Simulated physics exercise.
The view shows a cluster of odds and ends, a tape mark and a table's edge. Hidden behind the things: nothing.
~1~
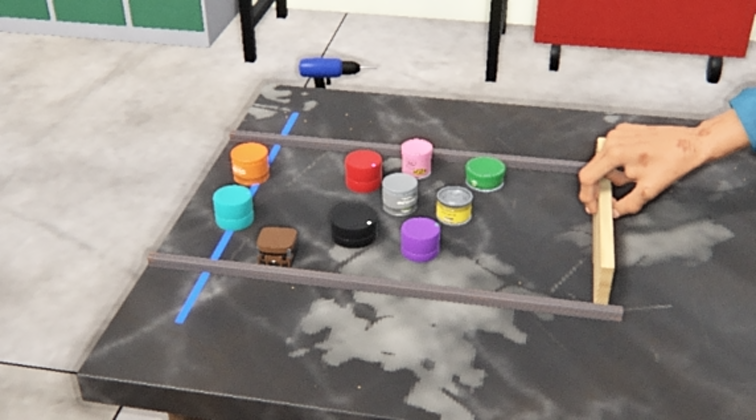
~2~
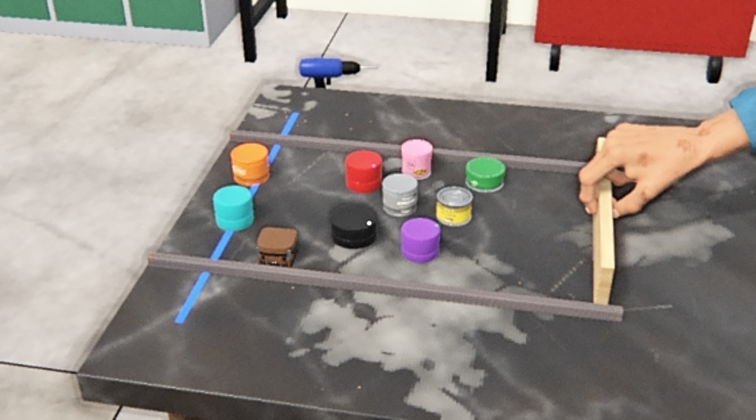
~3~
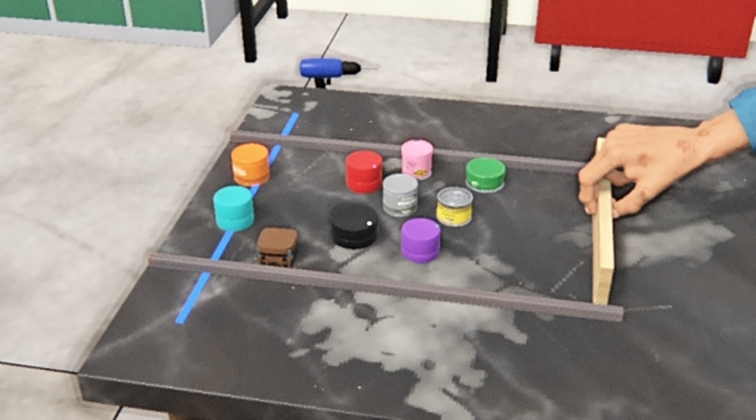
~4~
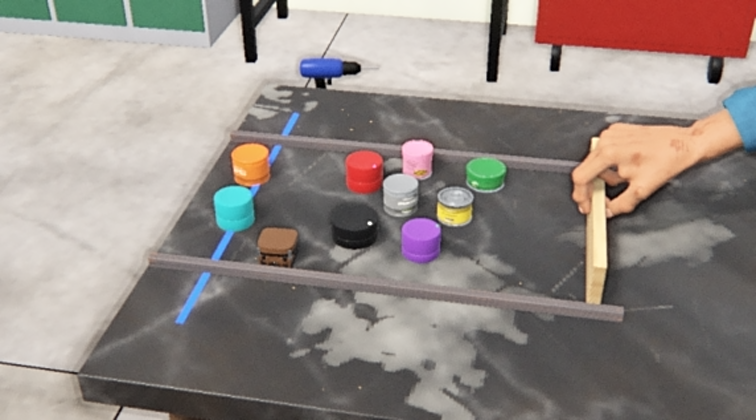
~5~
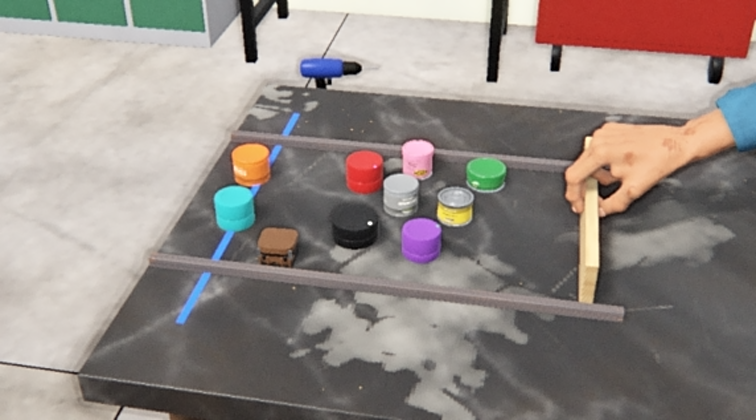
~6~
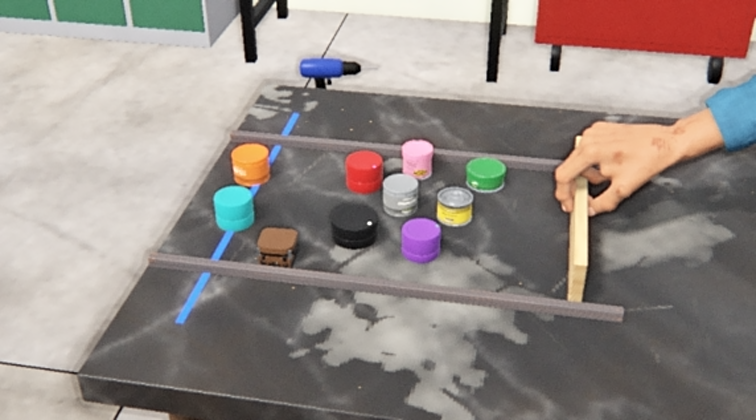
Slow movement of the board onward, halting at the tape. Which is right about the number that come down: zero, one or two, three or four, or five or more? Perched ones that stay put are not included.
The right one is one or two.
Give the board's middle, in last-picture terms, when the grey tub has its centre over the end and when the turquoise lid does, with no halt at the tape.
I reckon its middle sits around (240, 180) and then around (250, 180).
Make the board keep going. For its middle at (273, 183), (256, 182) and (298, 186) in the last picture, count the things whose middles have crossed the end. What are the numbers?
Respectively 0, 0 and 0.
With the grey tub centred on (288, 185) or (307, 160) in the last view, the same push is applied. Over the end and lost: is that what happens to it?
Order of tries: On, on.
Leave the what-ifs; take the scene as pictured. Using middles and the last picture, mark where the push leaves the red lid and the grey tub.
In the last picture the first middle sits at (243, 165) and the other at (210, 173).
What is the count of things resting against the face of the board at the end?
My count gives 5.
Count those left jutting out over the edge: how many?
I'd put it at 4.
Early on, none off yet; orange tub at rest near (251, 165); turquoise lid at rest near (234, 209); brown case at rest near (278, 249).
A while later, none off yet; orange tub at rest near (251, 165); turquoise lid at rest near (234, 209); brown case at rest near (275, 250).
Finally, the number that fall off is one or two; lost, turquoise lid.
